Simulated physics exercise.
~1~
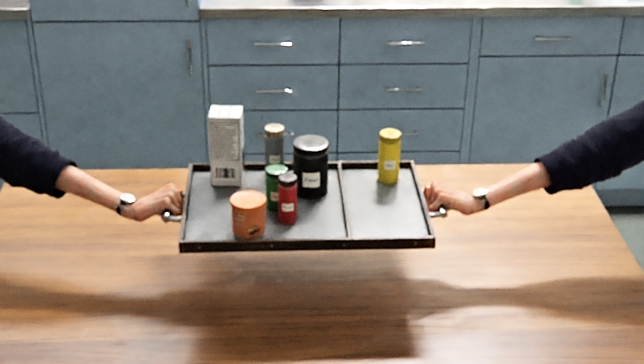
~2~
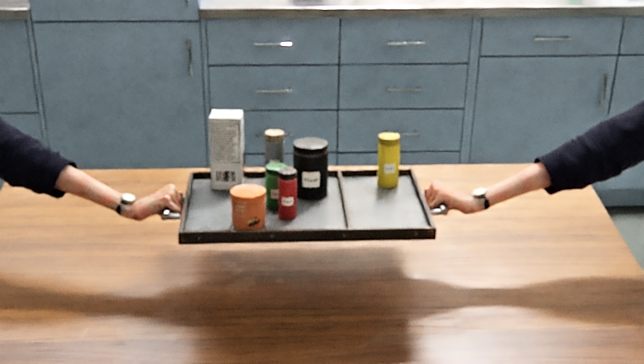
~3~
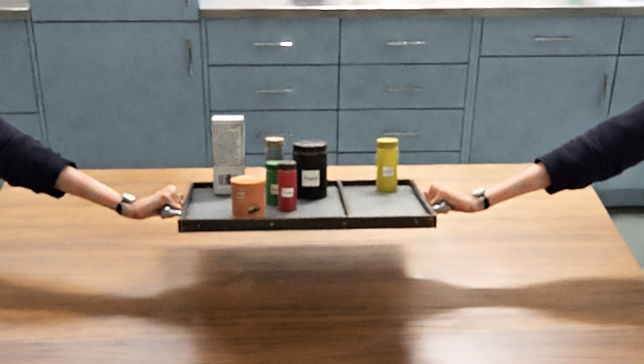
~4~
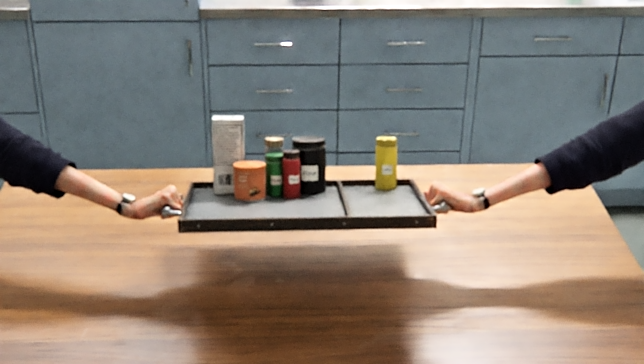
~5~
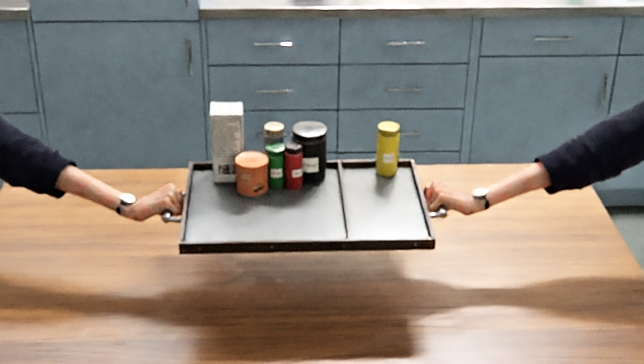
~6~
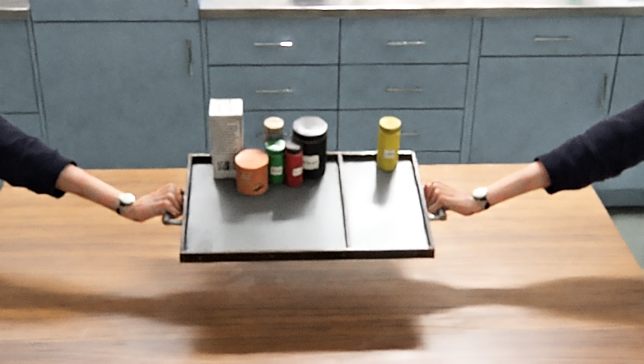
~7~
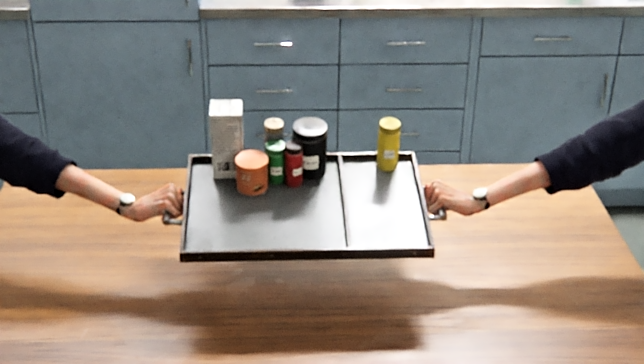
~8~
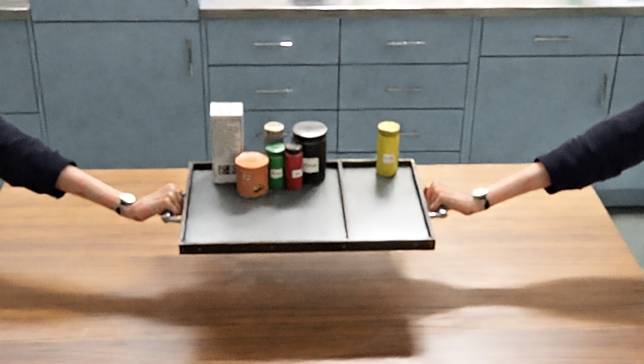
The video shows two hands holding a divided tray of containers above a wooden table, tipping it away, then toward the viewer, then level. The orange tin and the red and green shakers slide toward the far side, ending upright, clustered near the black jar.
